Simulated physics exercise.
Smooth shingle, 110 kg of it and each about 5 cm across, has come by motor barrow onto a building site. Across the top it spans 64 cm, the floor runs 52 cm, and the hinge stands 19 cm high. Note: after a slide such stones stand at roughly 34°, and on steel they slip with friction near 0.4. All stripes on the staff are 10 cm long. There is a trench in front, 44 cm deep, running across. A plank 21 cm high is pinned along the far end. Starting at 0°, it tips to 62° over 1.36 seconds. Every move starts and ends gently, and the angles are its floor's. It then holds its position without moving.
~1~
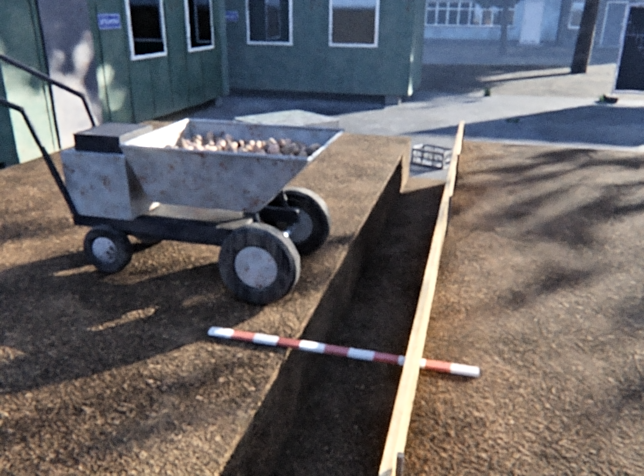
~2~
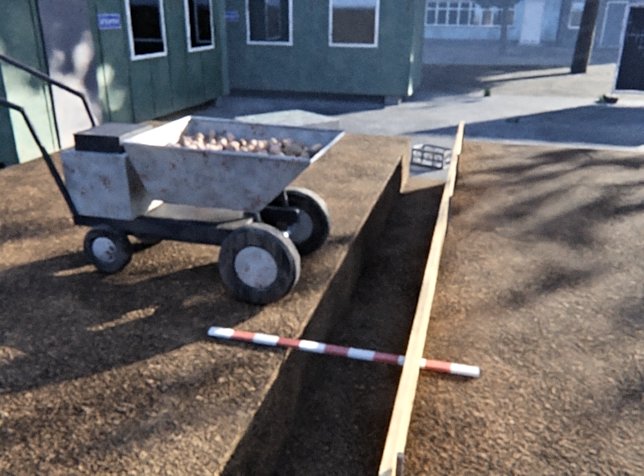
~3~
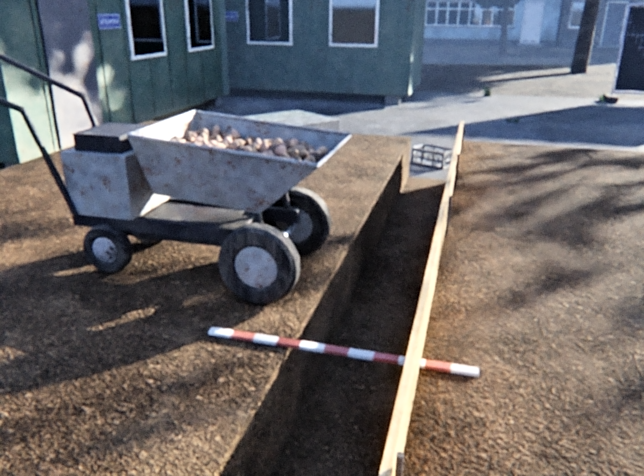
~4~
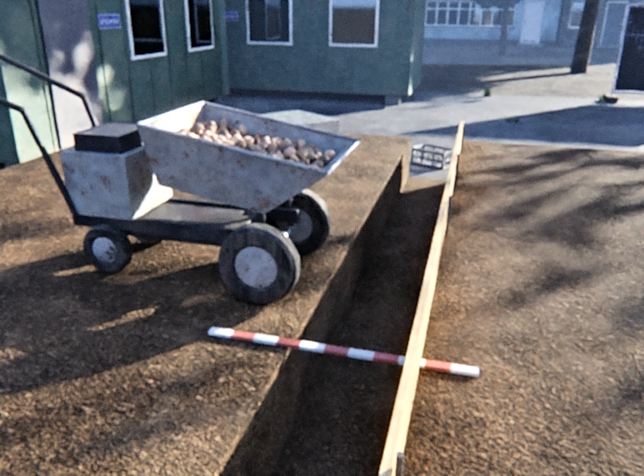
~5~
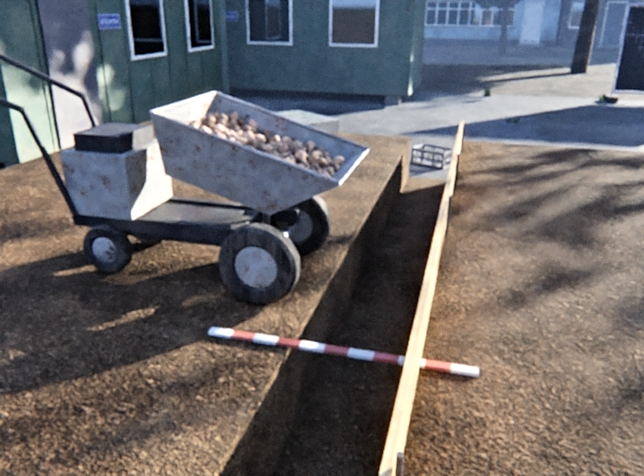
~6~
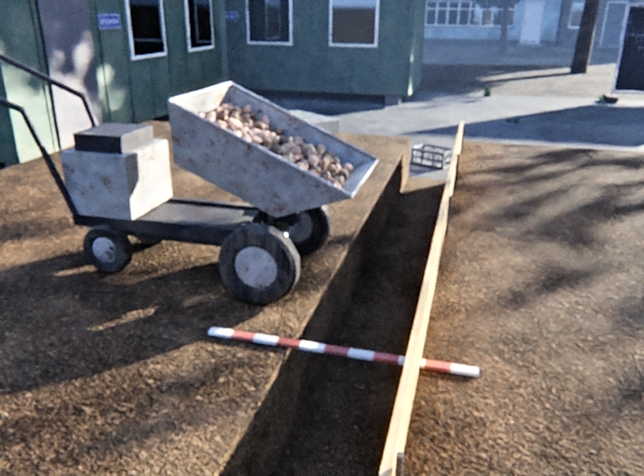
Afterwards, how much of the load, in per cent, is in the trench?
About 84 per cent.
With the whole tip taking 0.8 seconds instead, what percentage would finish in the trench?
Then some 75 per cent would.
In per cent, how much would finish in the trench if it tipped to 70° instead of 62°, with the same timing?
It would be close to 90 percent.
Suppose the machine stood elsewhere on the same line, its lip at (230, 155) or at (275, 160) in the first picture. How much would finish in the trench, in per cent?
100 %, then 100 %.
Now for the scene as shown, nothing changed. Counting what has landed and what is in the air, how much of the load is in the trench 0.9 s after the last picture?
Around 30 per cent of it, at that instant.
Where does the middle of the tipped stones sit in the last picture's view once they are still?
Somewhere near pixel (393, 355).
Then, 0.4 s after the last picture the floor is at 52°, 100 % in the skip; the foremost stones are at (382, 227).
Then, 0.9 s after the last picture the floor is at 62°, 64 % in the skip, 30 % in the trench, 6 % past the trench; the foremost stones are at (463, 277).
Then, 1.2 s after the last picture the floor is at 62°, 26 % in the skip, 59 % in the trench, 16 % past the trench; the foremost stones are at (547, 293).
Then, 3.2 s after the last picture the floor is at 62°, 0 % in the skip, 84 % in the trench, 16 % past the trench; the foremost stones are at (629, 302).
